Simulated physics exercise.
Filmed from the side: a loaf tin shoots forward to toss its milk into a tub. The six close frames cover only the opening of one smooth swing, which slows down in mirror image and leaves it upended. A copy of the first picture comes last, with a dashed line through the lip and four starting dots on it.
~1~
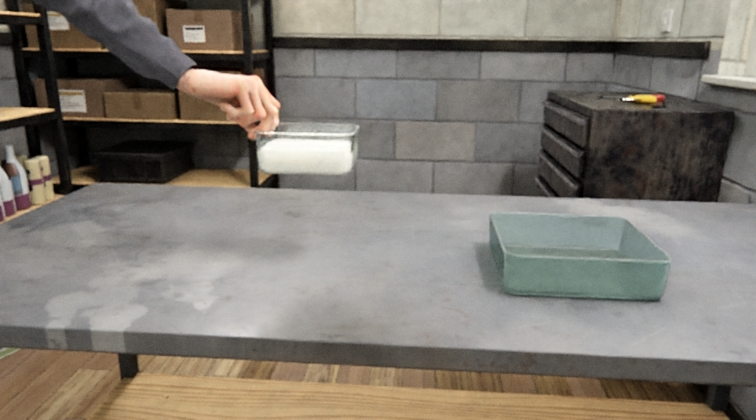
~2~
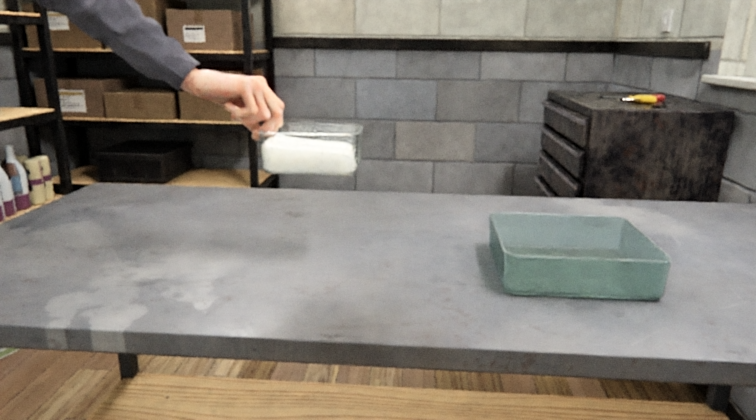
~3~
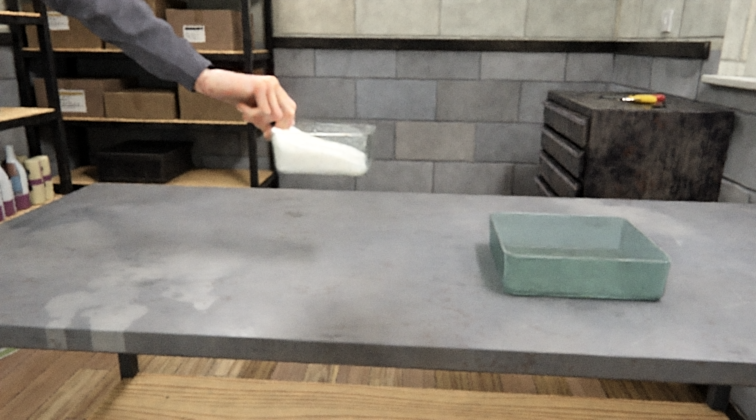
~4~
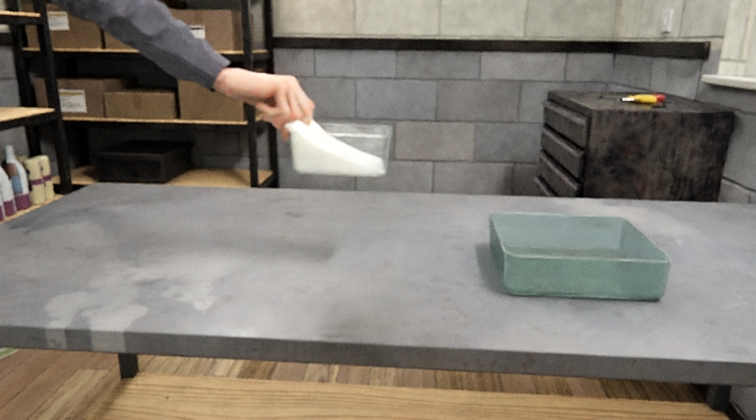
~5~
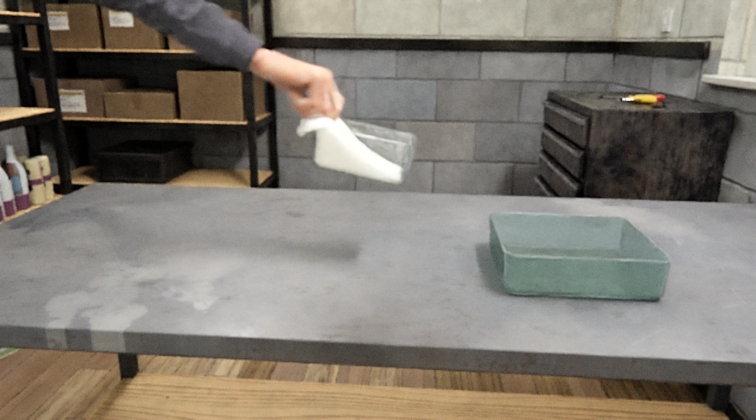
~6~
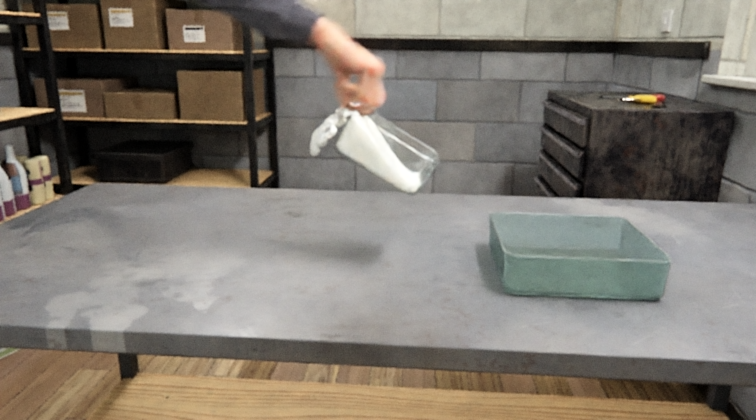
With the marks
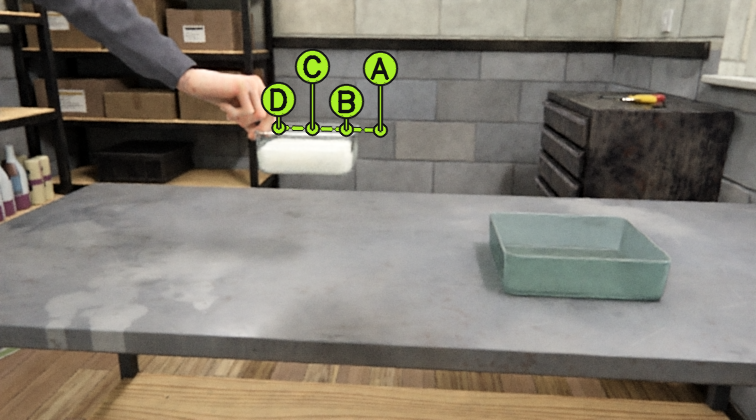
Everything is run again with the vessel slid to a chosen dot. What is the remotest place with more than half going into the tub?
Dot A just does it.
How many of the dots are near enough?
One of them.
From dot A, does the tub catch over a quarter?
Yes, it does.
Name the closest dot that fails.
B it is.
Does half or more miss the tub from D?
Yes, it does.
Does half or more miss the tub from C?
Yes, it does.
In lime, A at (380, 130); B at (346, 129); C at (312, 128); D at (278, 127).
With A, about 64 % lands in the tub, 26 % falls short and 11 % goes beside or beyond.
With B, about 23 % lands in the tub, 70 % falls short and 7 % goes beside or beyond.
With C, about 5 % lands in the tub, 92 % falls short.
With D, about 0 % lands in the tub, 99 % falls short.
